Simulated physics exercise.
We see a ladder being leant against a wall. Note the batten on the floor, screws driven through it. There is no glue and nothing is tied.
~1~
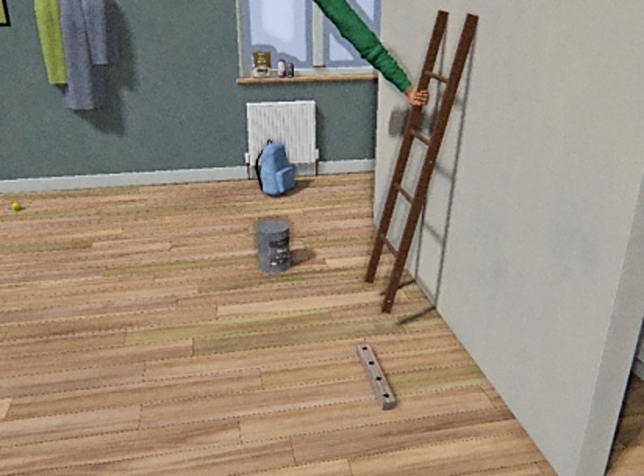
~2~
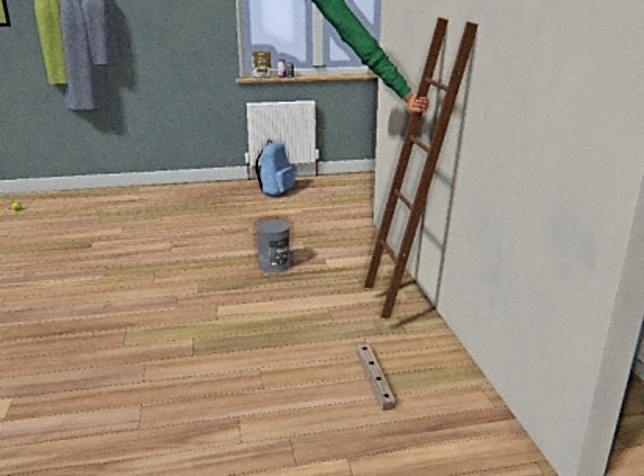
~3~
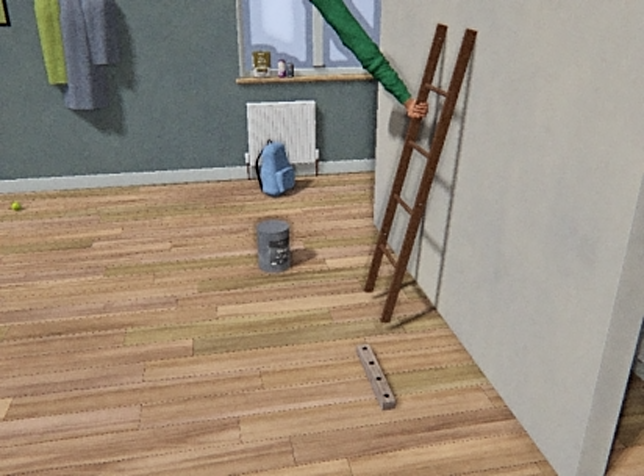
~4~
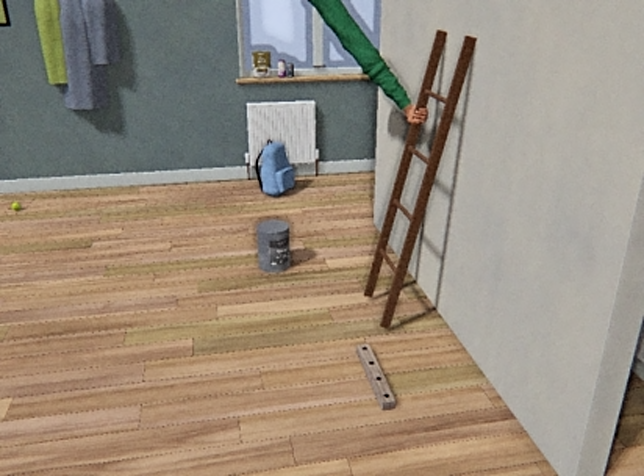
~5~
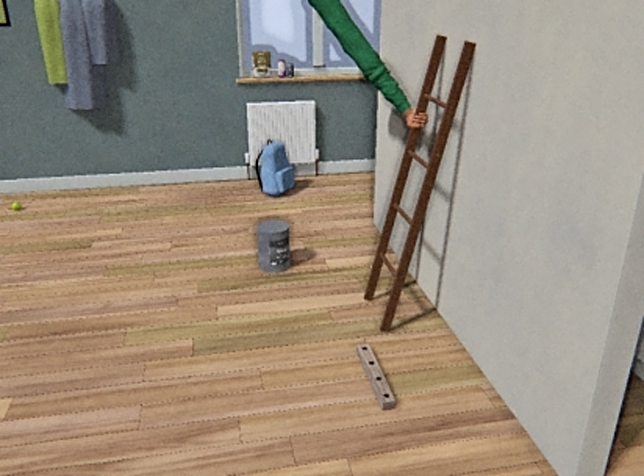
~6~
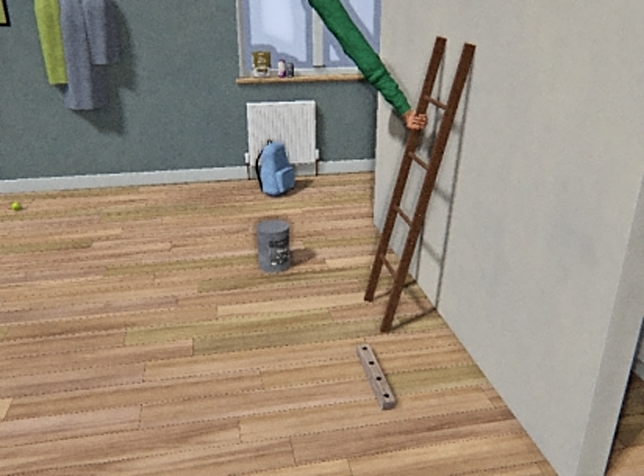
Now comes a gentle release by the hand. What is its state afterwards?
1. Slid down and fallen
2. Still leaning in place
Still leaning in place.
Then, 1.20 s later than the last frame, brown ladder at rest near (412, 190).
When it is over, the brown ladder remains leaning, near (412, 190); the rest as before.
